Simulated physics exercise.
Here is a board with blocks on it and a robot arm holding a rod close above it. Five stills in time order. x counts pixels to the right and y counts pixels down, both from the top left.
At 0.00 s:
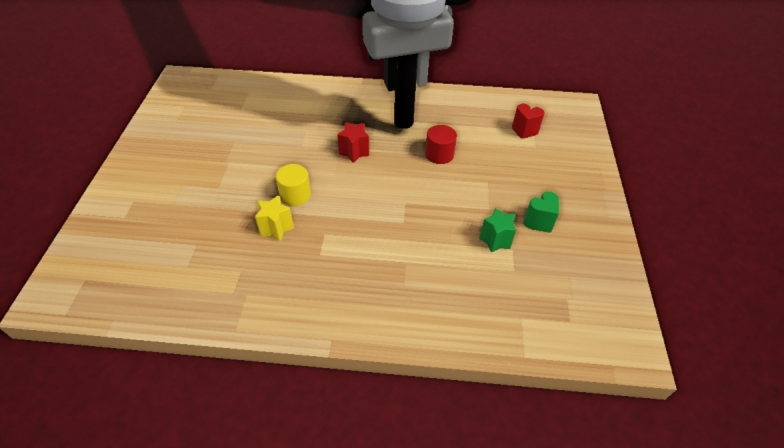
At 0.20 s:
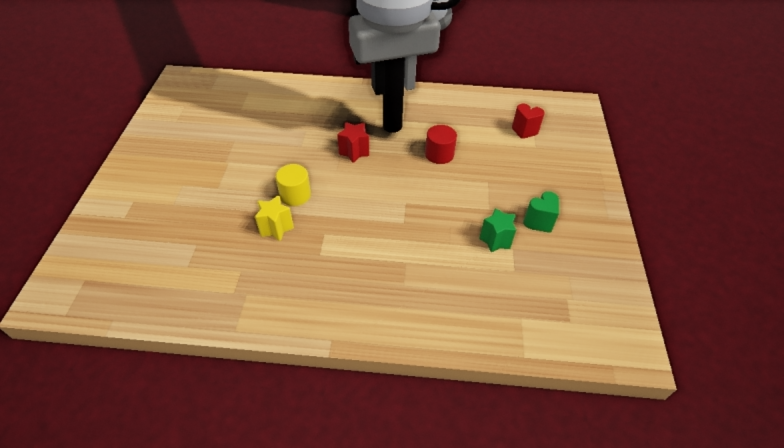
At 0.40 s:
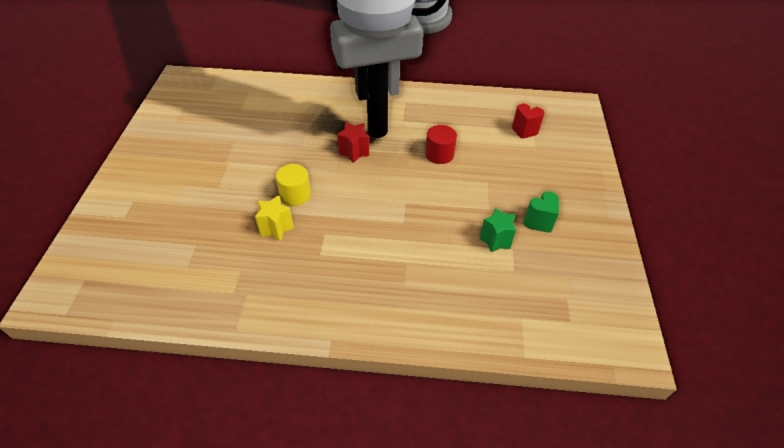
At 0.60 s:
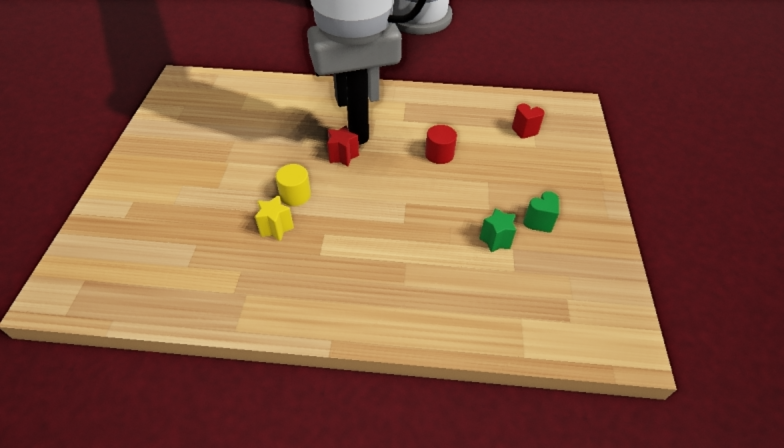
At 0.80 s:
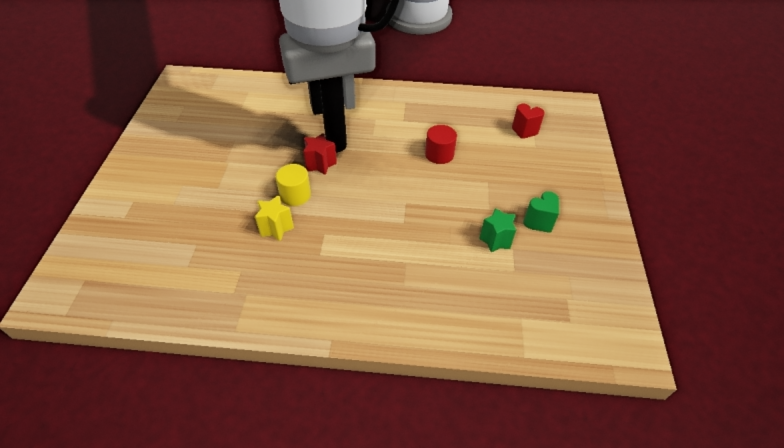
At first, a robot arm holds a black rod near the back of a wooden board, between a red star and a red cylinder, with yellow and green blocks nearby. The rod moves left to the red star, then pushes it left and slightly forward, closer to the yellow cylinder.
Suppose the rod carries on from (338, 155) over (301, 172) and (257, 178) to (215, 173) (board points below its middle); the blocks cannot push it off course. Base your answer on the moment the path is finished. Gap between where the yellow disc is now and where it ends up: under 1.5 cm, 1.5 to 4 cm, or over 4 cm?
It moves a fair bit, 1.5 to 4 cm.
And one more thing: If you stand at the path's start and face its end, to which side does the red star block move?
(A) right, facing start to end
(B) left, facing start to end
Letter B.
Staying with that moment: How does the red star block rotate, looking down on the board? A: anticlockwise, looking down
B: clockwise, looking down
Letter A.
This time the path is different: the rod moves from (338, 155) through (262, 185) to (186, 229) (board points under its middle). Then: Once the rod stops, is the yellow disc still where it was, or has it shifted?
It leaves its spot.
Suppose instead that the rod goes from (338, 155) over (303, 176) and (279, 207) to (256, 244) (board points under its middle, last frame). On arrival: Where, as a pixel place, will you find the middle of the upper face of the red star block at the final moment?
It should be at (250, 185) by then.
What follows on the original path. One third of the way, rod at (299, 163); yellow star block at (270, 210); yellow disc at (280, 185); red star block at (279, 165), turned 20° anticlockwise.
Two thirds of the way, rod at (255, 169); yellow star block at (268, 216); yellow disc at (275, 191); red star block at (258, 176), turned 60° anticlockwise.
At the end, rod at (212, 164); yellow star block at (268, 216); yellow disc at (275, 191); red star block at (258, 176), turned 60° anticlockwise.
